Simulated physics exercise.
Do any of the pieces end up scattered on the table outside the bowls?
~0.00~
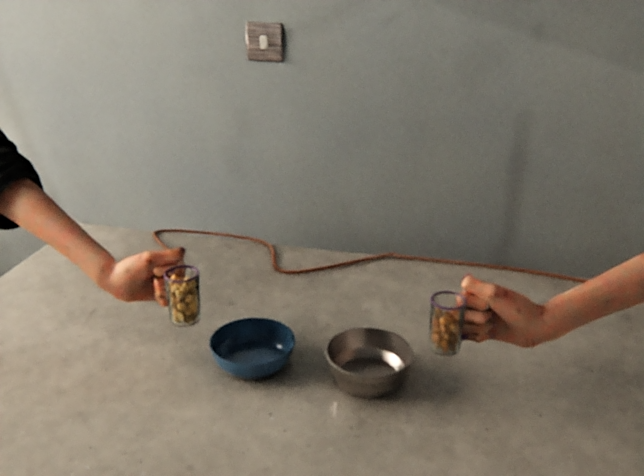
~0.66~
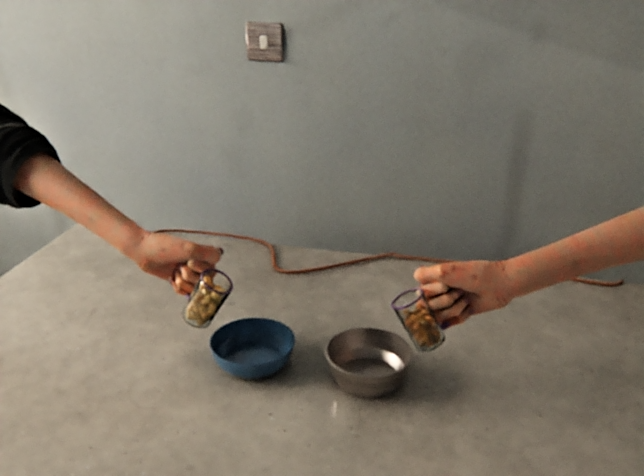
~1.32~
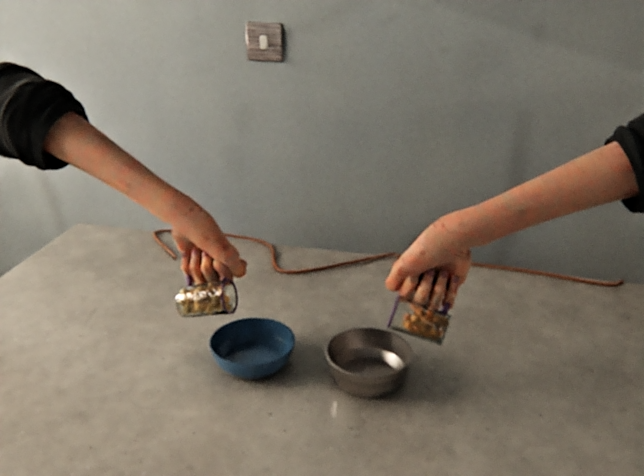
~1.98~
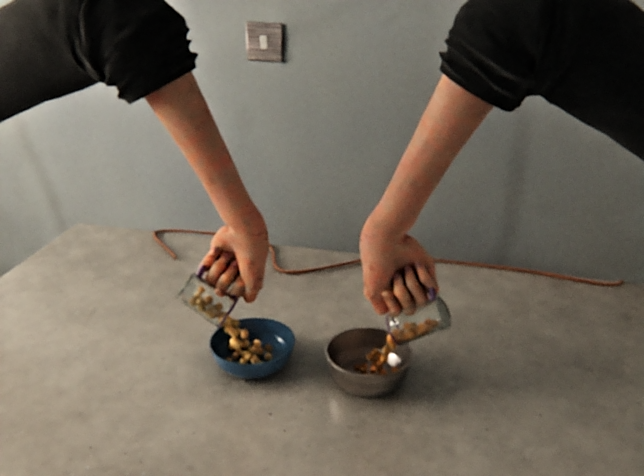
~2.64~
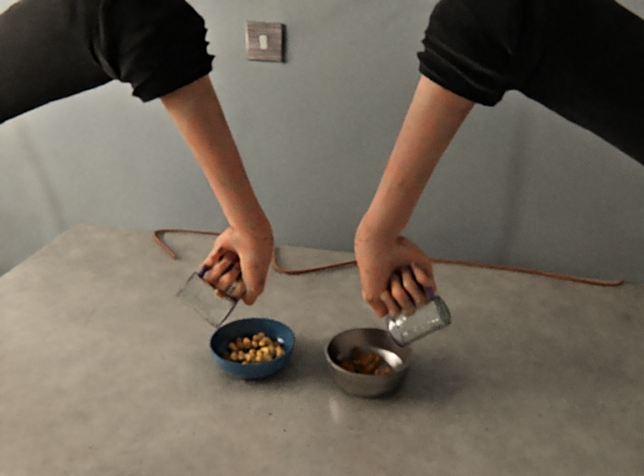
No, the blue bowl on the left and the metallic grey bowl on the right each catch everything poured from the cup above, and the table around them stays clear.
Two hands, one reaching in from each side, hold clear cups of small dry pieces above a grey tabletop, seen from the front and slightly above. A blue bowl sits on the left and a metallic grey bowl on the right, with a reddish-brown cord behind them and a switch on the grey wall. The hands bring the cups inward and tilt them until they lie on their sides, still full. Then both wrists turn further and the yellowish and brown pieces tumble down. Finally the cups are empty, and all the pieces rest inside the two bowls.
